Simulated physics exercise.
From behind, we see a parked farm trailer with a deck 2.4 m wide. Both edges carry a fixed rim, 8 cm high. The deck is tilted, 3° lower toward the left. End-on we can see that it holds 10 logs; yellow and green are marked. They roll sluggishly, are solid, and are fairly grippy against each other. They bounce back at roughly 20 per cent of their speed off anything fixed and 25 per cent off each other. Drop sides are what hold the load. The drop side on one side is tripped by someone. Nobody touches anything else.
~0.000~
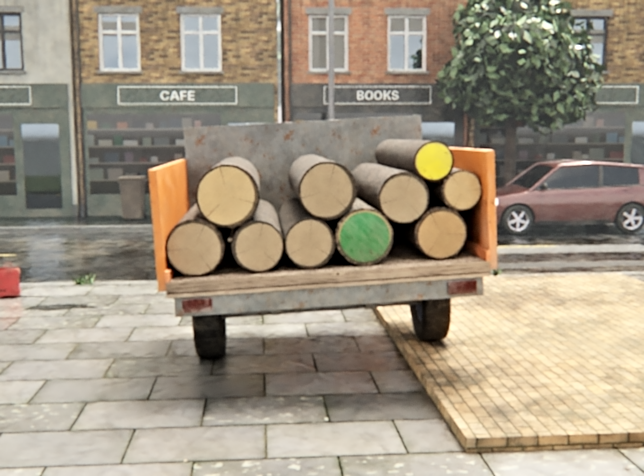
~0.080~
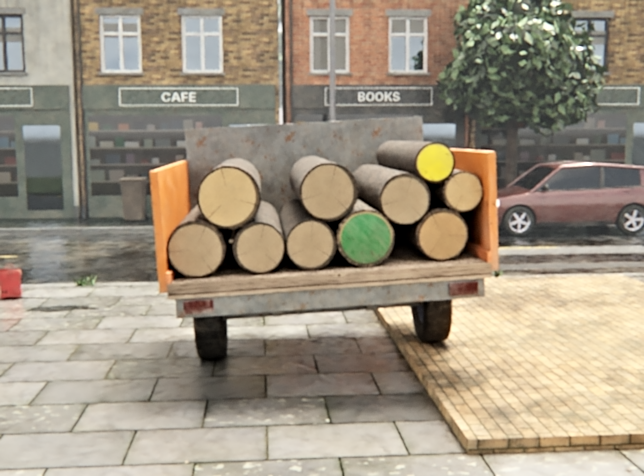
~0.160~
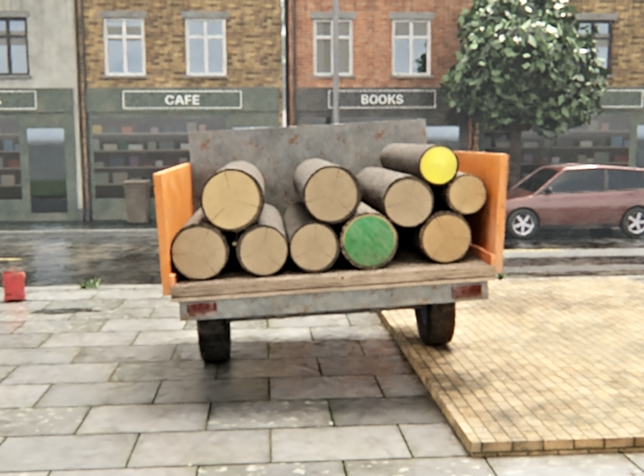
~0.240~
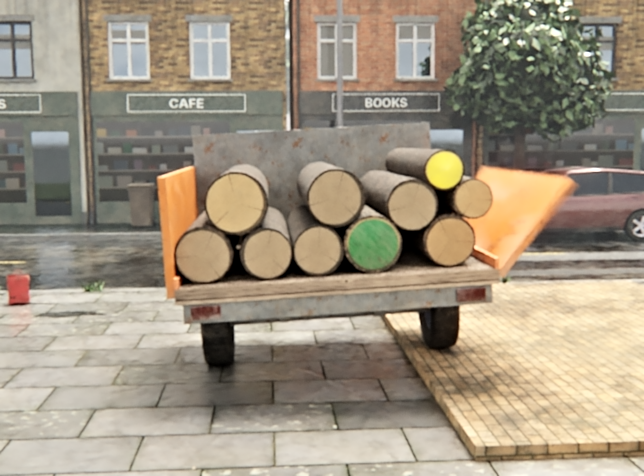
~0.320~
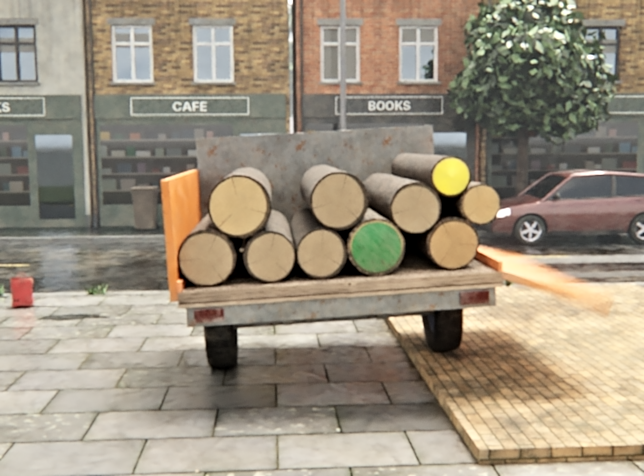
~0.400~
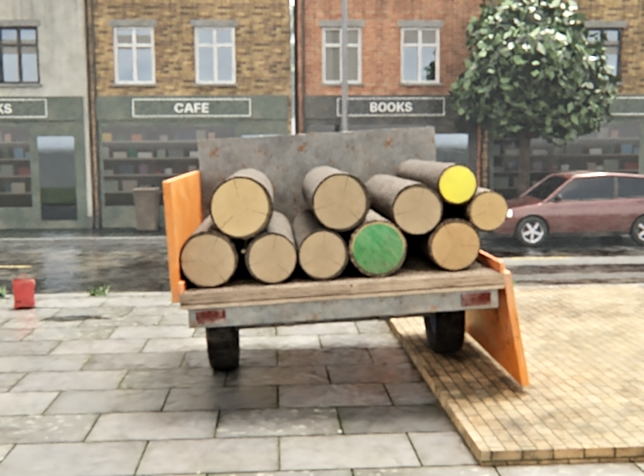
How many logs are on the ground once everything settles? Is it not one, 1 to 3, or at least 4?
It is 1 to 3.
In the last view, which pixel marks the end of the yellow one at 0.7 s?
Position: About (487, 210).
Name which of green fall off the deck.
Here green is kept back.
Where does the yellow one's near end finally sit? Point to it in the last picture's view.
Around (543, 369).
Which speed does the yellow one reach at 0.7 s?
I'd put it near 1.5 m/s.
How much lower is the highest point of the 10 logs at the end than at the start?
15 cm.
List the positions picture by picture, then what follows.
Yellow (434, 162), green (365, 237); both sides upright; the deck slopes 3° down to the left; 5 of the 10 make up the bottom layer, in the first picture.
Yellow (436, 163), green (366, 238); both sides upright, in the second picture.
Yellow (439, 166), green (369, 241); right board out by 5°, tip at (503, 160), in the third picture.
Yellow (445, 170), green (373, 244); right board out by 40°, tip at (568, 185), in the fourth picture.
Yellow (452, 177), green (376, 247); right board out by 110°, tip at (606, 305), in the fifth picture.
Yellow (458, 185), green (378, 248); right board out by 170°, tip at (525, 380), in the sixth picture.
By 0.7 s, yellow is up on others, 10 cm from the right edge, rolling right; green is on the deck, 95 cm from the right edge; 1 of 10 is off.
By 1.0 s, yellow is dropping off the right side; as before, green; 2 of 10 are off.
Finally (2.2 s), yellow is down on the right; green is on the deck, 95 cm from the right edge; 2 of 10 are off.
